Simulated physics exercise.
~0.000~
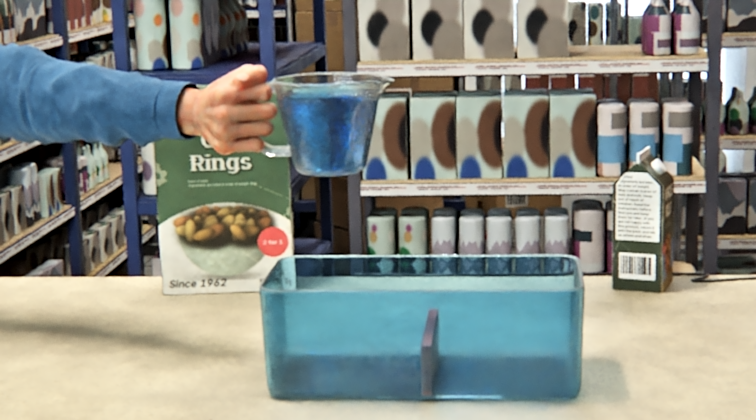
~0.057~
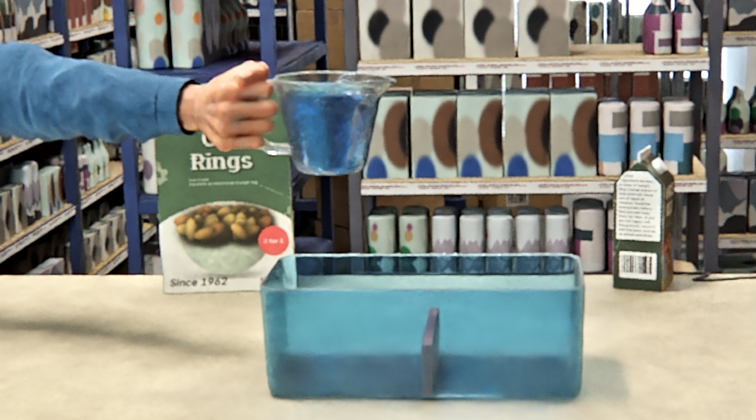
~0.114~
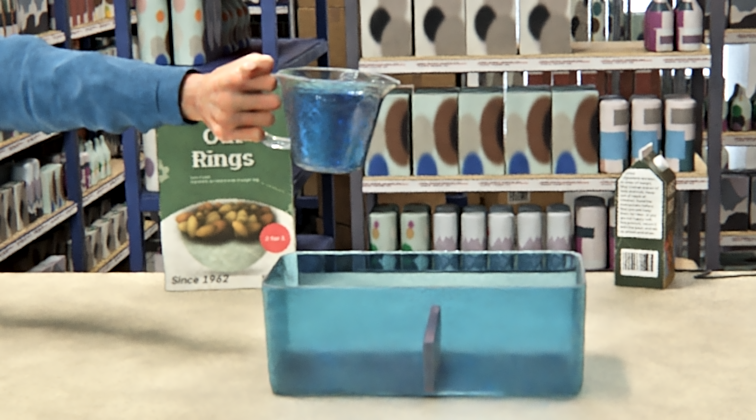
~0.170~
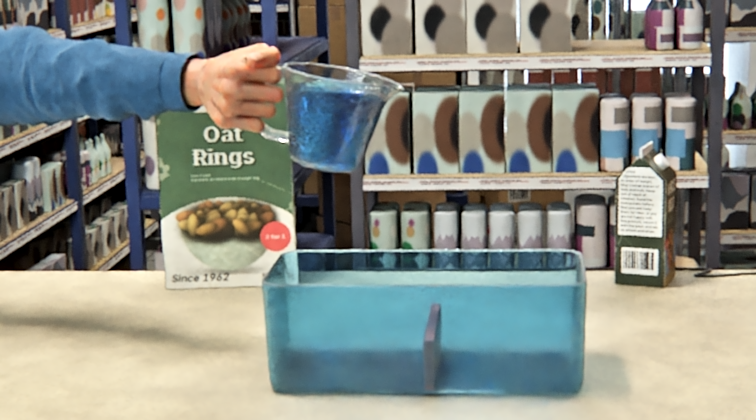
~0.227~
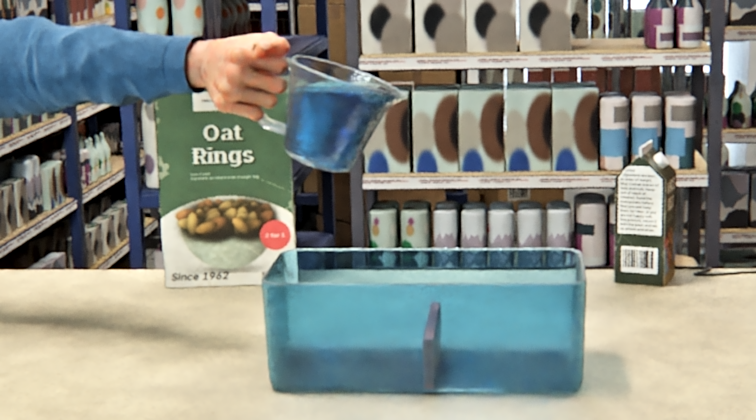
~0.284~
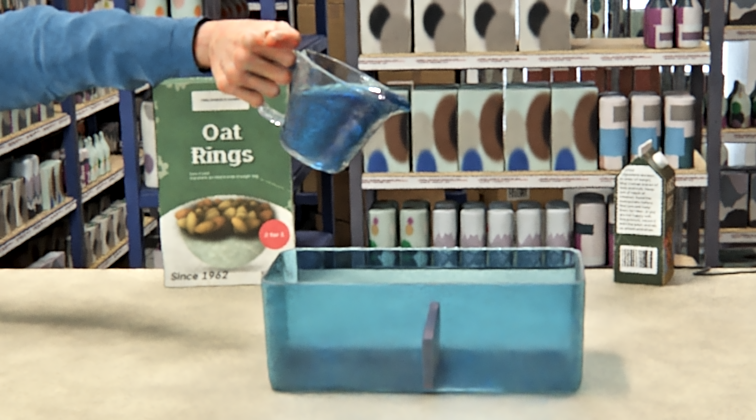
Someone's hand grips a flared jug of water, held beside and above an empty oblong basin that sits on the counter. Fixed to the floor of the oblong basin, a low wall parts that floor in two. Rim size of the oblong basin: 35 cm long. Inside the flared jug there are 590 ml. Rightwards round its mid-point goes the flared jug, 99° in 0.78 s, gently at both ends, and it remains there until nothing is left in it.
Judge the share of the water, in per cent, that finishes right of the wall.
88 percent, roughly.
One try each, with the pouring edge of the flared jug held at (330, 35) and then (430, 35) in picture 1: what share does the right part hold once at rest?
10 in a hundred, followed by 95 in a hundred.
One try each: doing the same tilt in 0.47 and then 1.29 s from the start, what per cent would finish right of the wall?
In order, 85 and 90 per cent.
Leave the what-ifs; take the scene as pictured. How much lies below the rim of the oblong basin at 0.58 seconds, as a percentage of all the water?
Roughly 22 percent of it.
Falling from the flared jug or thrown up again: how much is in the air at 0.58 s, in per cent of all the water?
Estimate: Some 32 % of the total.
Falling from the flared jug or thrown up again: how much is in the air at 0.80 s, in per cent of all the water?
About 14 per cent.
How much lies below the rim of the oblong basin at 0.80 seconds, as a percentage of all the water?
Value: Approx. 80 %.
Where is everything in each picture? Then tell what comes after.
The first picture shows tilt 0°; pouring edge (395, 79); surface from (280, 93) to (380, 92); the oblong basin's rim runs from (270, 274) to (581, 274); the wall's top is at (430, 327).
The second picture shows tilt 1°; pouring edge (397, 80); surface from (282, 92) to (381, 91).
The third picture shows tilt 5°; pouring edge (401, 82); surface from (285, 88) to (384, 91).
The fourth picture shows tilt 11°; pouring edge (405, 88); surface from (290, 86) to (389, 90).
The fifth picture shows tilt 19°; pouring edge (408, 97); surface from (292, 88) to (398, 92).
The sixth picture shows tilt 29°; pouring edge (410, 110); surface from (294, 92) to (403, 103); 2 per cent is over the edge.
By 0.58 s the tilt is 84° and 46 per cent is still to pour, 0 is left of the wall and 21 right of it.
By 0.80 s the tilt is 99° and 7 per cent is still to pour, 4 is left of the wall and 75 right of it.
By 1.03 s the tilt is 99° and 0 per cent is still to pour, 10 is left of the wall and 88 right of it.
By 1.28 s the tilt is 99° and 0 per cent is still to pour, 10 is left of the wall and 88 right of it.
At rest 10 per cent lies left of the wall, 88 right of it and 1 outside.
